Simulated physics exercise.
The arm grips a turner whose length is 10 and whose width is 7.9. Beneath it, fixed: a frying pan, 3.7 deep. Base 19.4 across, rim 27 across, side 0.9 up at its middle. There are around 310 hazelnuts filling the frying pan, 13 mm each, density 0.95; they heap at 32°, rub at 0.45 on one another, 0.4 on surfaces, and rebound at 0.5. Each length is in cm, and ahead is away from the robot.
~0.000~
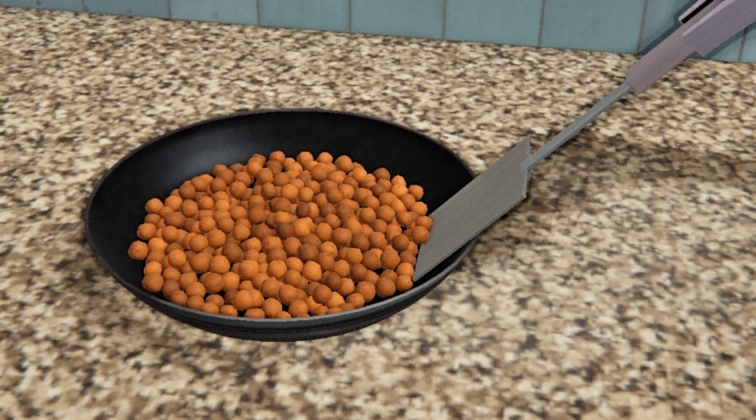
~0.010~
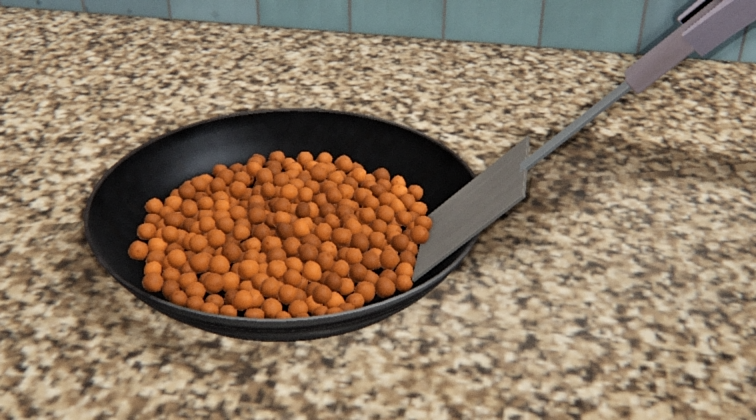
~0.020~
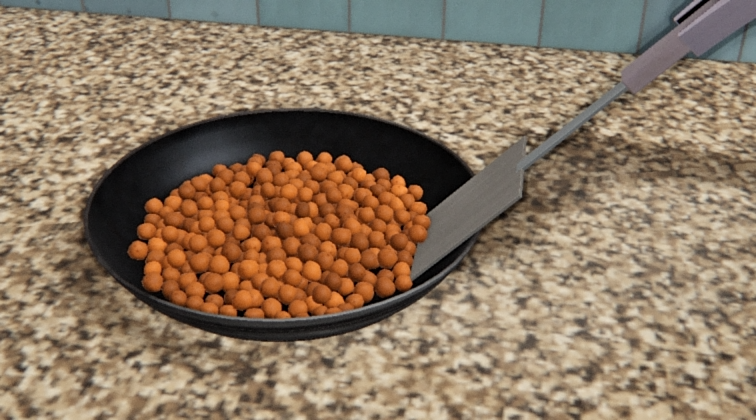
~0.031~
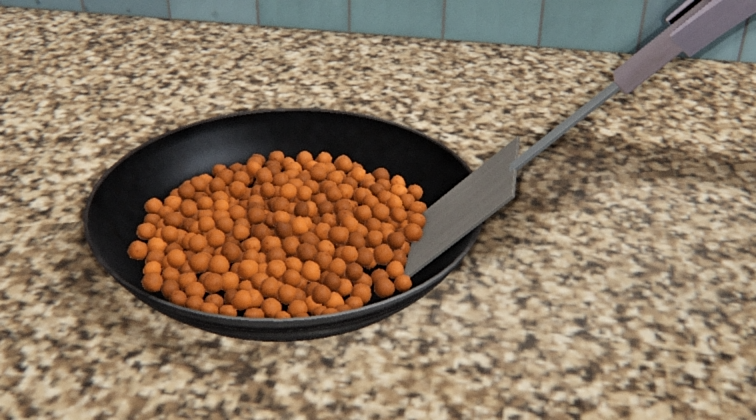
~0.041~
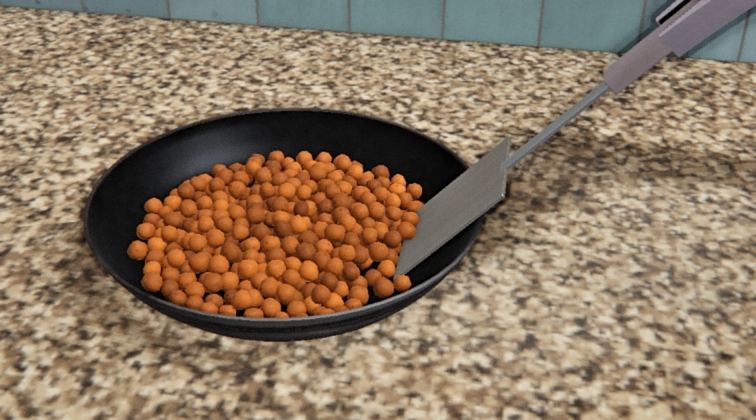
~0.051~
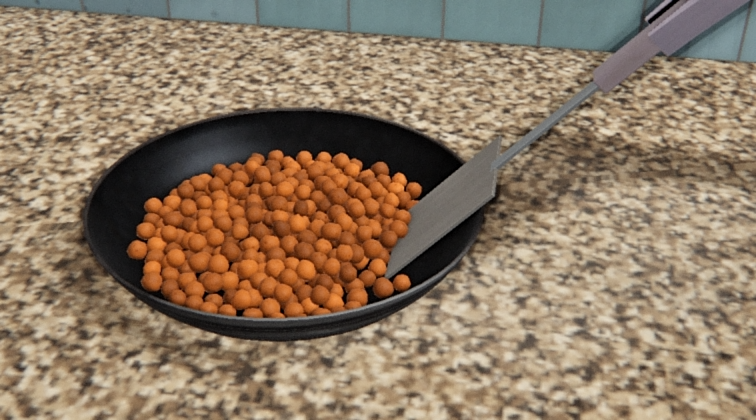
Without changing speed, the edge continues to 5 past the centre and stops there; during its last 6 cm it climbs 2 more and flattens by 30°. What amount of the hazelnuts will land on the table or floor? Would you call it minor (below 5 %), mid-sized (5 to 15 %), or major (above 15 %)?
I would call it minor.
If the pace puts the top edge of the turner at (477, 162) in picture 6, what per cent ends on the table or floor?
Near 5 in a hundred.
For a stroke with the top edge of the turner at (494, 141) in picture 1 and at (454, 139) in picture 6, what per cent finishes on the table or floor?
Roughly 0 %.
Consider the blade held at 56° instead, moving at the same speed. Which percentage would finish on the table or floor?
In that case some 0 per cent.
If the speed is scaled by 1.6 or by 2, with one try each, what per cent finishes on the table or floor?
0 and 5 %.
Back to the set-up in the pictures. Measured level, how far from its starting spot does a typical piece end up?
The figure is about 3 cm.
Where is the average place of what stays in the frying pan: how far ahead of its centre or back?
Offset forward: Around 4.0 cm.
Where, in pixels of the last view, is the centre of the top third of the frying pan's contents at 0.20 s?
Near (263, 212).
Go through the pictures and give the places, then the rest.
In the first picture, turner top edge at (527, 165), sloping 48°; upper third of the load around (290, 220), from x 140 to 425, top at y 160; 306 in the frying pan.
In the second picture, turner top edge at (527, 165), sloping 48°; upper third of the load around (290, 220), from x 140 to 425, top at y 160.
In the third picture, turner top edge at (523, 165), sloping 48°; upper third of the load around (290, 220), from x 140 to 420, top at y 160.
In the fourth picture, turner top edge at (516, 165), sloping 48°; upper third of the load around (291, 221), from x 140 to 420, top at y 160.
In the fifth picture, turner top edge at (507, 165), sloping 48°; upper third of the load around (292, 220), from x 140 to 415, top at y 160.
In the sixth picture, turner top edge at (497, 164), sloping 48°; upper third of the load around (300, 218), from x 140 to 415, top at y 160; 306 in the frying pan.
By 0.13 s, sloping 48°, highest piece 4 above the table; 306 in the frying pan.
By 0.20 s, sloping 35°, highest piece 5 above the table; 306 in the frying pan.
By 0.44 s, sloping 18°, highest piece 4 above the table; 306 in the frying pan.
By 1.49 s, sloping 18°, highest piece 4 above the table; 306 in the frying pan.
Final count, 306 in the frying pan. That is 0 % on the table or floor.
